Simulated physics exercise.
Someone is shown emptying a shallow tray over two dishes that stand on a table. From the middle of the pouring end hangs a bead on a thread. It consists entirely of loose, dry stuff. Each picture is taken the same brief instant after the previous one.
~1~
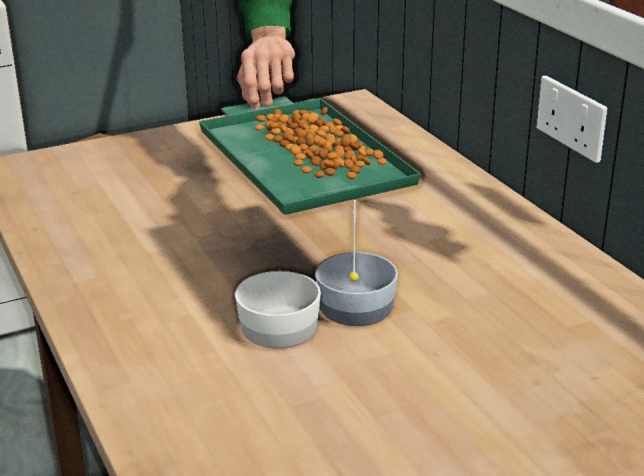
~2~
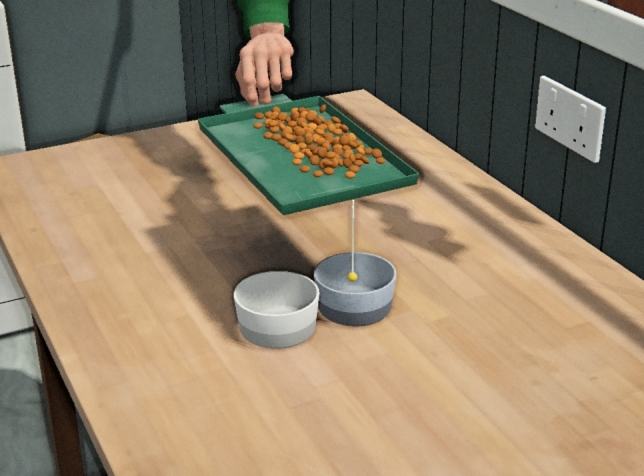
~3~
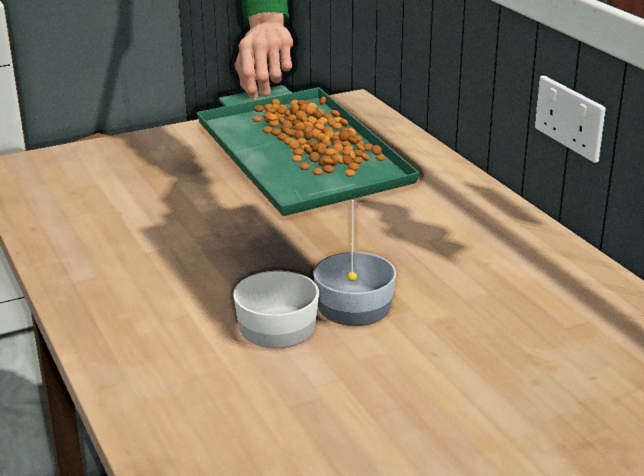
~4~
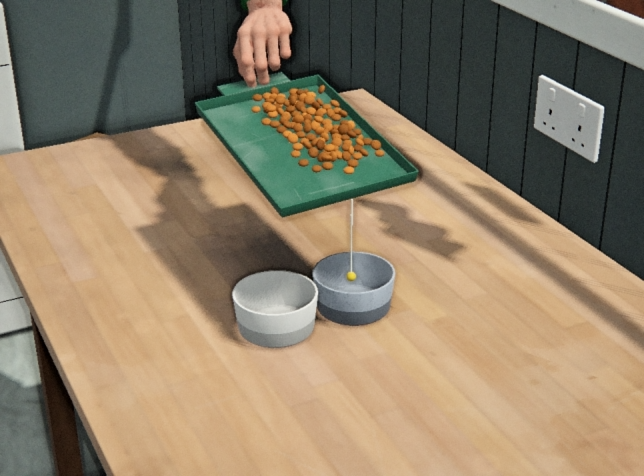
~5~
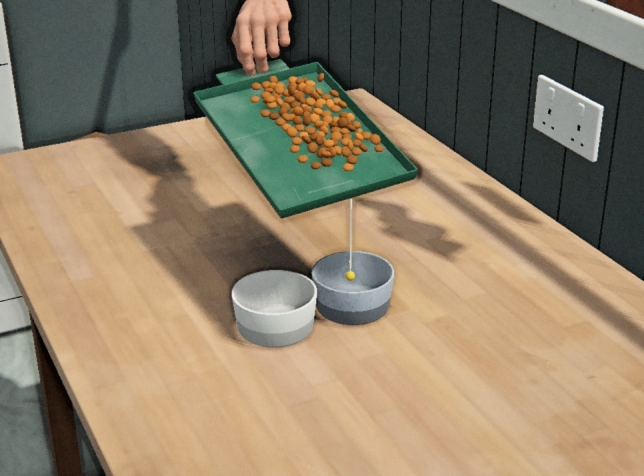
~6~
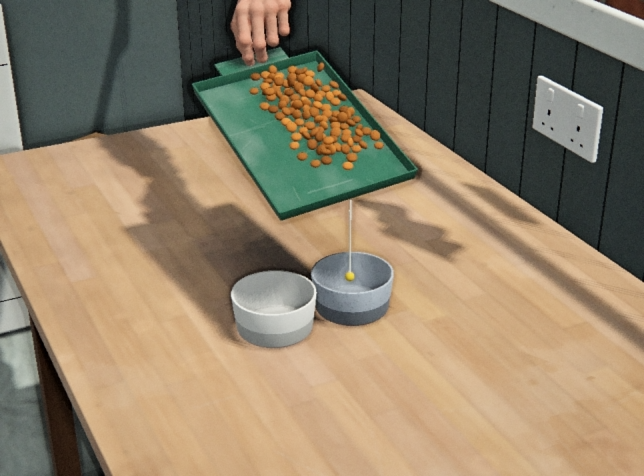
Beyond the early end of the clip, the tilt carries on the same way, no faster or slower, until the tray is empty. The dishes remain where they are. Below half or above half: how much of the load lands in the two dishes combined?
Below half.
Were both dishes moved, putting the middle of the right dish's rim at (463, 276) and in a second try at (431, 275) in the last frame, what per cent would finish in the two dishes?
Roughly 10 % and 30 %.
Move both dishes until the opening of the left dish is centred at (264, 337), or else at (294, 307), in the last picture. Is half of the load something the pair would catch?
At place one in excess of half; at place two in excess of half.
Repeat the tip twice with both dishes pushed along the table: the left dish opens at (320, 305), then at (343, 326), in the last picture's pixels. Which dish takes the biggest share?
Placement one: The left-positioned dish. Placement two: The left-positioned dish.
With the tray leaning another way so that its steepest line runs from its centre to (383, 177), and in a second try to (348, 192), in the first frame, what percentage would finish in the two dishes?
First case around 10 per cent, second case 0 per cent.
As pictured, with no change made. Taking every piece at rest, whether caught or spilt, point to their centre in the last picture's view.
Somewhere around (310, 356) in the final view.
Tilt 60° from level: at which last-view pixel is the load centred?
Look close to (314, 187) in the last picture.
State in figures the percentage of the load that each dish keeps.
Roughly 20 in a hundred for the left dish, roughly 0 in a hundred for the right dish.
Just after the last frame, tray tipped steeply; almost all on the tray; about a tenth in the air.
A moment on, tray tipped right over; roughly a third on the tray; just a few in the left dish; roughly half outside both; about a tenth in the air.
Further on, tray tipped past a quarter turn; roughly a quarter in the left dish; the larger part outside both.
When it is over, tray tipped past a quarter turn; roughly a quarter in the left dish; not one in the right dish; the larger part outside both.
